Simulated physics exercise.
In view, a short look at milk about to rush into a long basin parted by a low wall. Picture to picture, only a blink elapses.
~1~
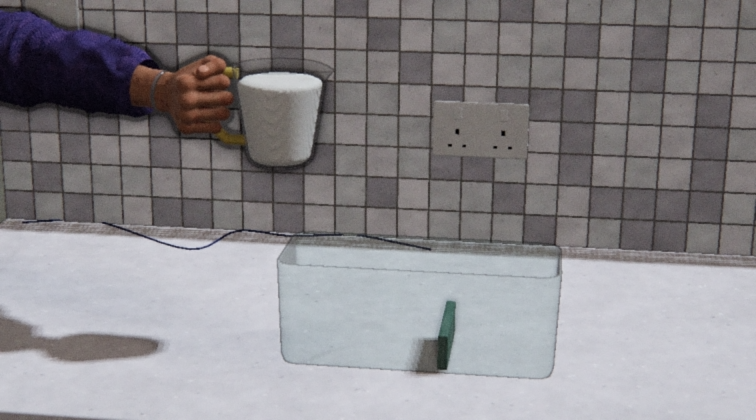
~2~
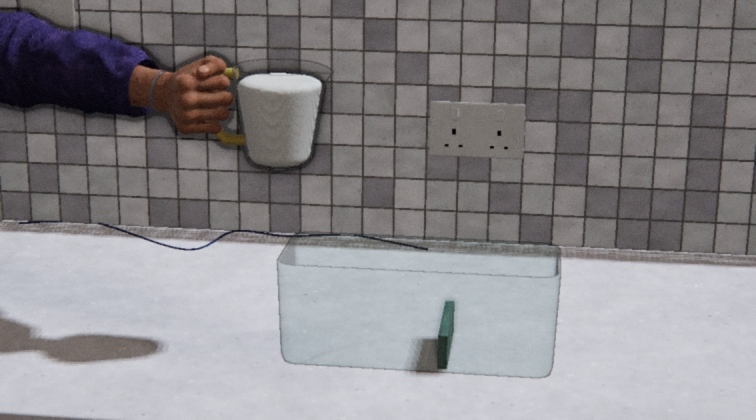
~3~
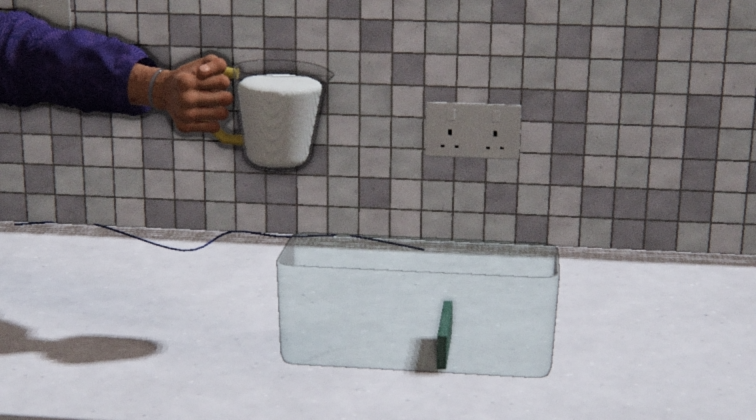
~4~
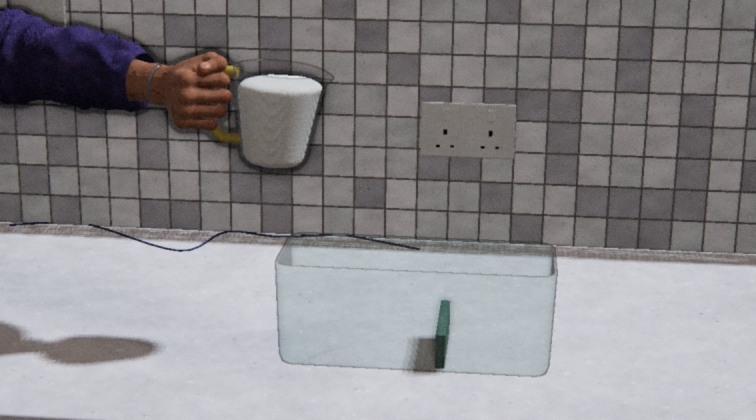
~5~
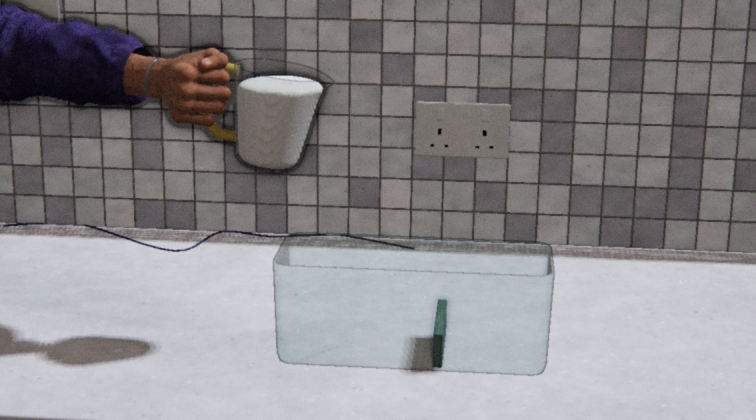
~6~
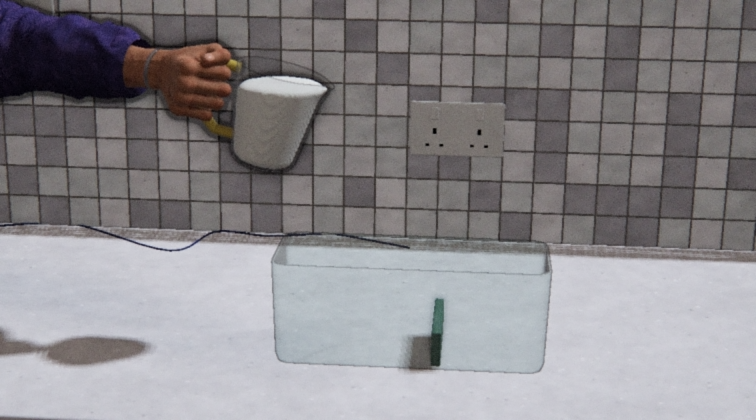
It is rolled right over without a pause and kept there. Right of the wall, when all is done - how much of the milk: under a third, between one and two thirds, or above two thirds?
When all is done, under a third is there.
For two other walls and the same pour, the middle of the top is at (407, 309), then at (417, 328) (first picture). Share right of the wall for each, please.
You'd get roughly 45 per cent the first time and roughly 35 per cent the second.
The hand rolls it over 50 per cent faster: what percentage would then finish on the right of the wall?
About 5 per cent.
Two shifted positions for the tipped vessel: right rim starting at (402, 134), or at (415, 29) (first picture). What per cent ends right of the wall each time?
The first gives 70 %, the second 95 %.
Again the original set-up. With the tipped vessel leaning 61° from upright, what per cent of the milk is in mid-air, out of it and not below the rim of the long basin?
Somewhere around 20 per cent of it.
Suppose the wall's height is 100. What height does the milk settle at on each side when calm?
Levels: Left around 50 per cent, right around 0 per cent.
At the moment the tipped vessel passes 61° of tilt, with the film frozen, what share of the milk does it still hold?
It still holds close to 75 per cent at that lean.
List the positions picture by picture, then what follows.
Tilt 0°; pouring edge (334, 70); surface from (240, 79) to (323, 82); the long basin's rim runs from (286, 248) to (561, 262); the wall's top is at (447, 319), in the first picture.
Tilt 1°; pouring edge (334, 71); surface from (240, 79) to (323, 82), in the second picture.
Tilt 2°; pouring edge (334, 74); surface from (240, 80) to (323, 85), in the third picture.
Tilt 5°; pouring edge (334, 77); surface from (240, 81) to (323, 85), in the fourth picture.
Tilt 9°; pouring edge (334, 81); surface from (239, 82) to (323, 86), in the fifth picture.
Tilt 14°; pouring edge (335, 86); surface from (240, 83) to (327, 87), in the sixth picture.
A moment on, the tilt is 61° and 74 per cent is still to pour, 8 is left of the wall and 0 right of it.
Next, the tilt is 93° and 21 per cent is still to pour, 57 is left of the wall and 2 right of it.
Then the tilt is 102° and 0 per cent is still to pour, 91 is left of the wall and 6 right of it.
Later the tilt is 102° and 0 per cent is still to pour, 92 is left of the wall and 6 right of it.
Finally, 92 per cent lies left of the wall, 6 right of it and 2 outside.
